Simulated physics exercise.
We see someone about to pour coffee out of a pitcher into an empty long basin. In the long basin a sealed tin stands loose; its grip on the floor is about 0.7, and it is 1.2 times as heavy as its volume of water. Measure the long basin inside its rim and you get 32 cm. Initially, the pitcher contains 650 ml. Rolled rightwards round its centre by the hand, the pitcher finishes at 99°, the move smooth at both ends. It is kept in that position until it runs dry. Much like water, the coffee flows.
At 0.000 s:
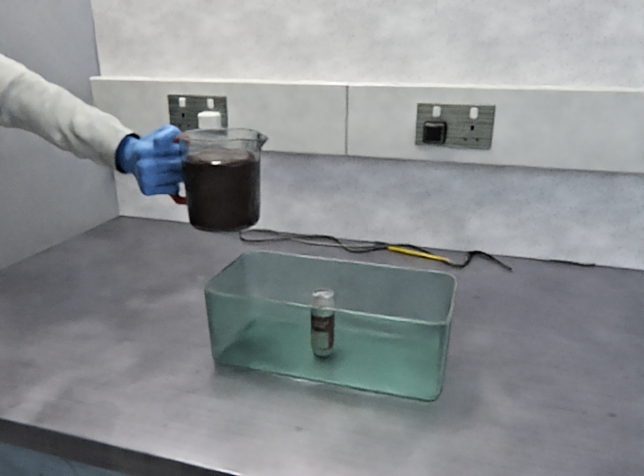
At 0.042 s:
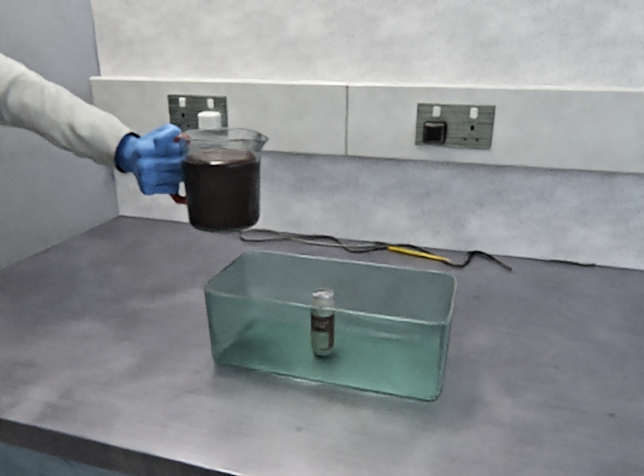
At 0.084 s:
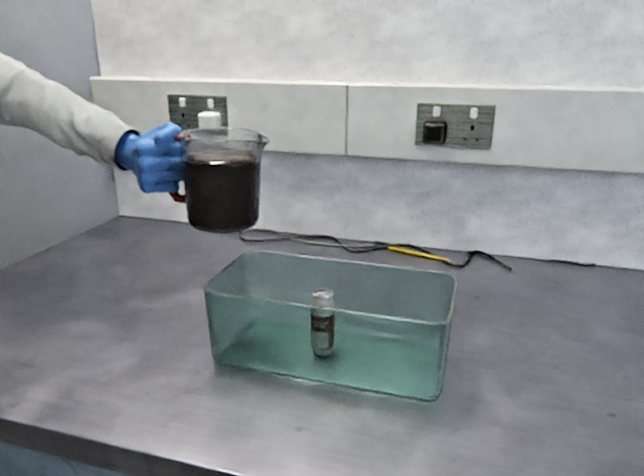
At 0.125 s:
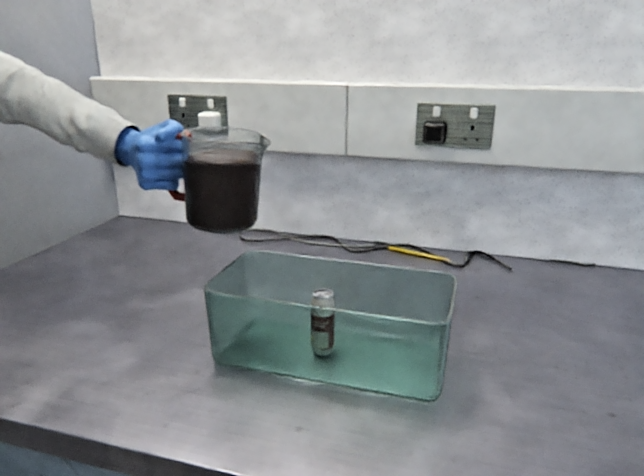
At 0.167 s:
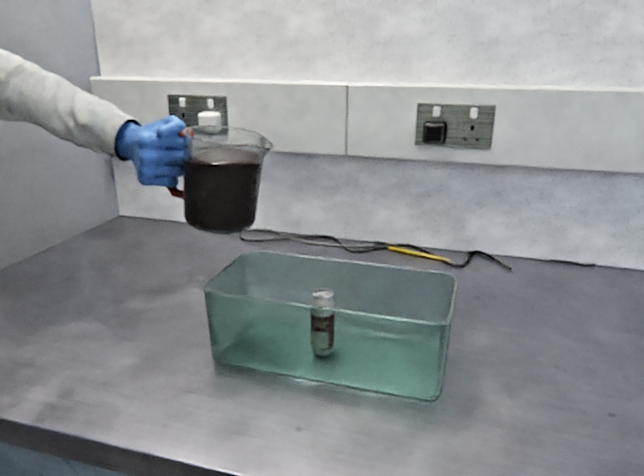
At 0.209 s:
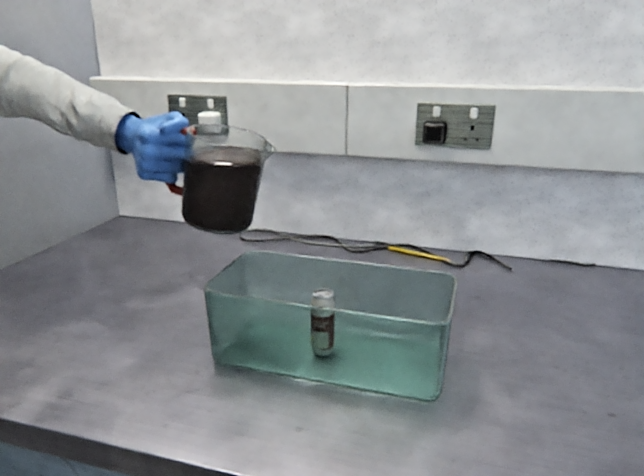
A gloved hand slightly tilts a pitcher of dark liquid rightwards above a long clear basin.
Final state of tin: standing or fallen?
It comes down.
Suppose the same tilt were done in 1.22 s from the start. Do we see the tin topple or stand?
The tin tips over.
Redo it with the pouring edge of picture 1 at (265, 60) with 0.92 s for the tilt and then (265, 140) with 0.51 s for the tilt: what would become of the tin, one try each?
First it stays on its base; then it tips over.
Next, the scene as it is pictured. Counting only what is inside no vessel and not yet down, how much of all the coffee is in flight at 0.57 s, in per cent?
Close to 12 per cent, I'd say.
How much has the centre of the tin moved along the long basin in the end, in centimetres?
About 6.5 cm.
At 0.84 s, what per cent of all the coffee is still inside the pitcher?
About 34 per cent.
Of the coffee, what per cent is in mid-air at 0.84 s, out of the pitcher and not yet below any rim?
Roughly 22 per cent.
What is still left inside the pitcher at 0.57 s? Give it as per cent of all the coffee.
About 86 percent.
By 0.57 s the tilt is 68° and 86 per cent is still to pour; the tin stands where it began.
By 0.84 s the tilt is 97° and 34 per cent is still to pour; the tin stands where it began.
By 1.12 s the tilt is 99° and 7 per cent is still to pour; the tin leans 36°.
By 1.42 s the tilt is 99° and 1 per cent is still to pour; the tin lies on its side.
At rest the tin lies on its side.
